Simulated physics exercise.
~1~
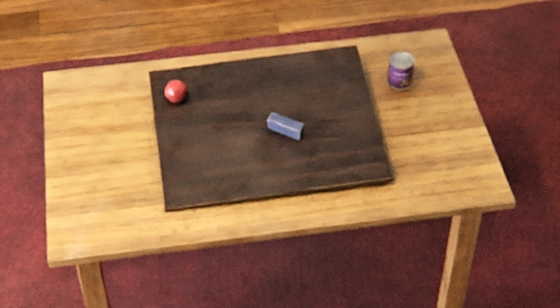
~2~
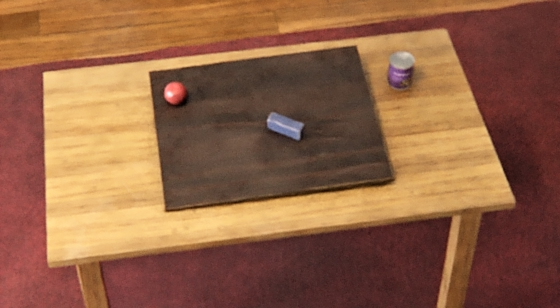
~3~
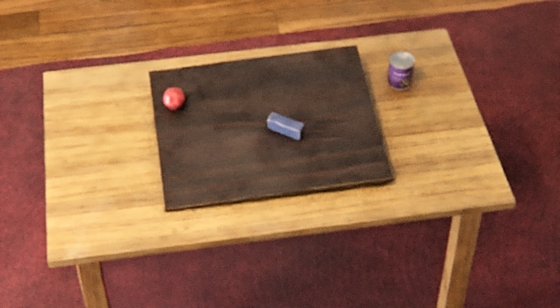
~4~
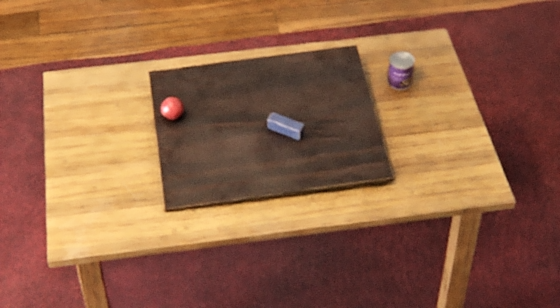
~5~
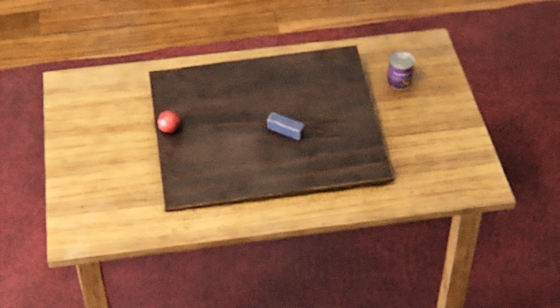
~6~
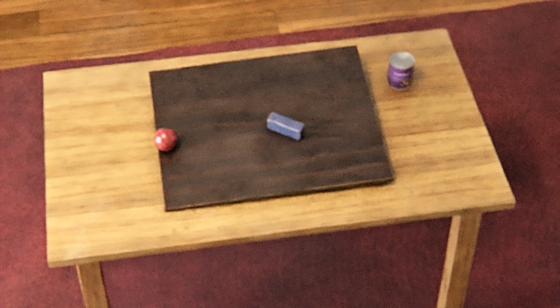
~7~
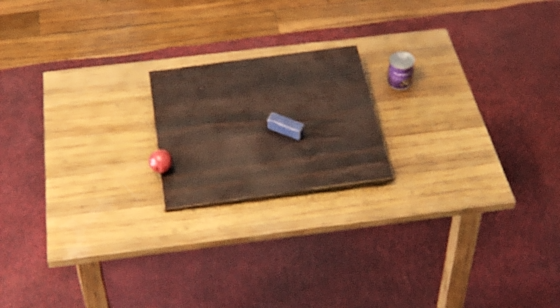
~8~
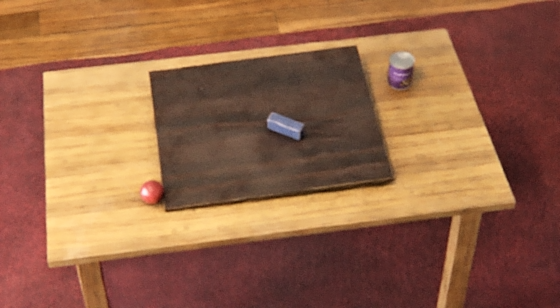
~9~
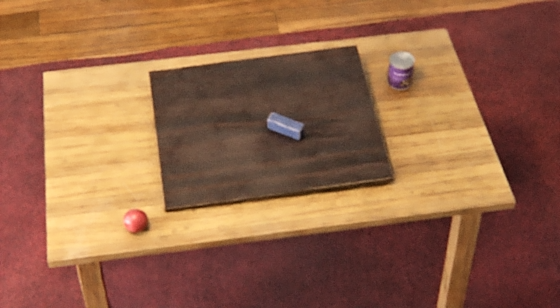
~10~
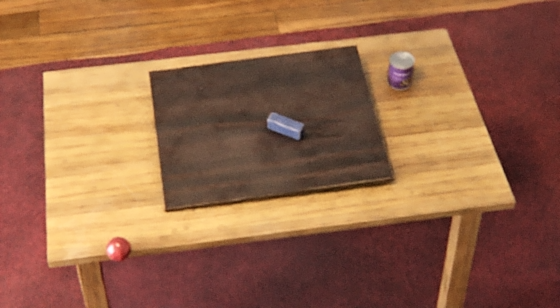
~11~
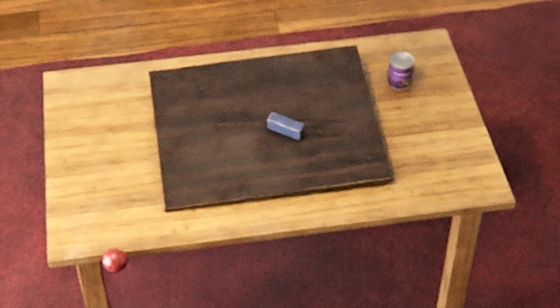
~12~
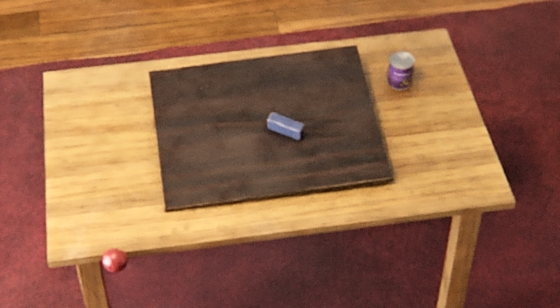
A dark board lay on a wooden table with a blue block on it and a purple tin beside it, while a red apple rolled down along its left side, slipped off near the corner, crossed the tabletop and stopped at the table's front edge.
